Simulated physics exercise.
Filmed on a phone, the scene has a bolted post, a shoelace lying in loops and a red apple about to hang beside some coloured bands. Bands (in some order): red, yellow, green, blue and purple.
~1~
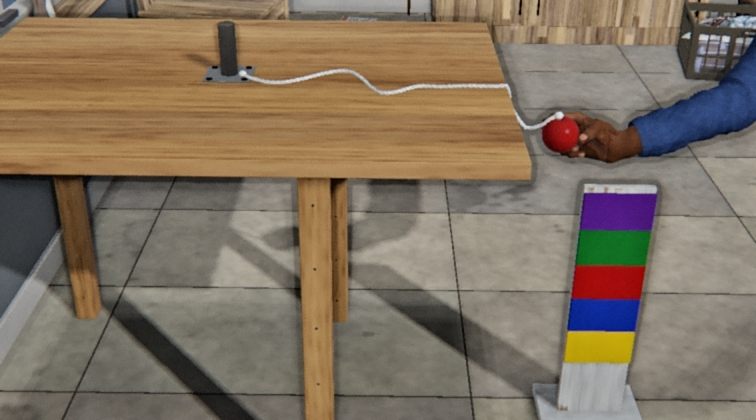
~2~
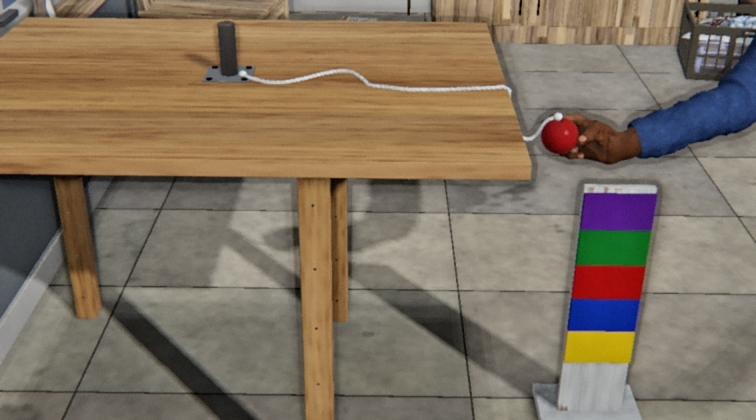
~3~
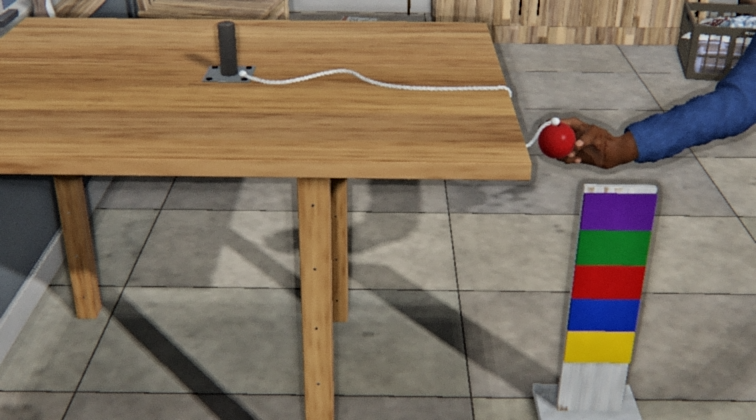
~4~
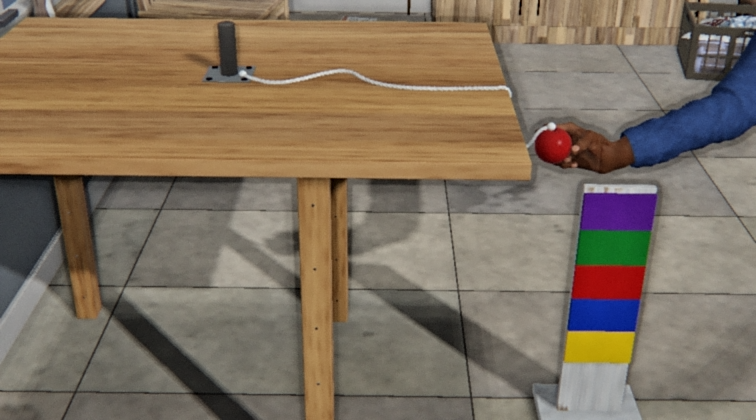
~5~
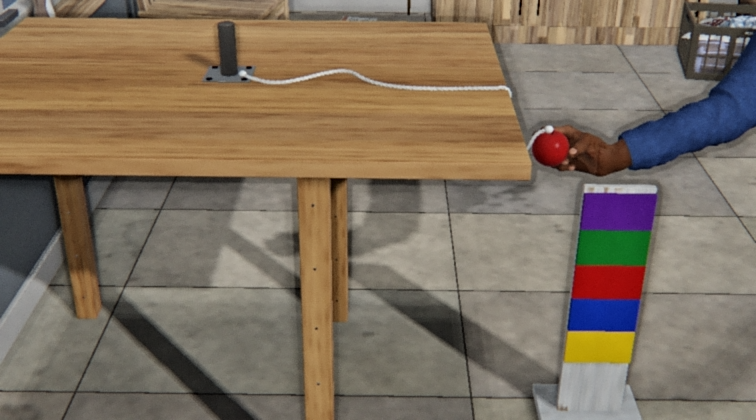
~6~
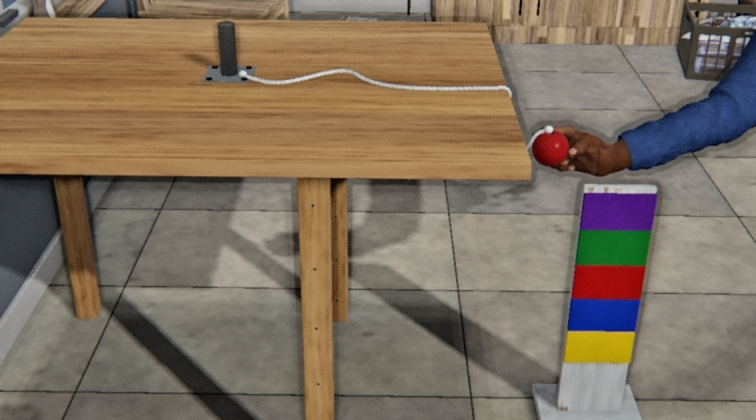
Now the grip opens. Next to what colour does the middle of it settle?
Next to green.
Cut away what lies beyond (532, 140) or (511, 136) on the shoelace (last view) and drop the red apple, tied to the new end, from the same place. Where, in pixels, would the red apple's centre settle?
The pixels are (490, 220) and (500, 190), in that order.
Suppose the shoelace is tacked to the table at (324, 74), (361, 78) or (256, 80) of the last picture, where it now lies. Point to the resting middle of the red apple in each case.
Approximately (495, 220), (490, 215) and (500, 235) respectively.
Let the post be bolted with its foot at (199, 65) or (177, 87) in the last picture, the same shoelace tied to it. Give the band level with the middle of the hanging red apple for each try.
First case: Purple. Second case: Purple.
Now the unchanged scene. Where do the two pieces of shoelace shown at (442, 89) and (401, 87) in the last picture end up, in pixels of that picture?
At (480, 84), then (439, 82).
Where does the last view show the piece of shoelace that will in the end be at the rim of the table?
Spot: Approx. (469, 89).
A little later, apple near (484, 220); level with purple.
Next, apple near (521, 233); level with green.
When it is over, apple near (502, 237); level with green. Its centre hangs level with the green band.
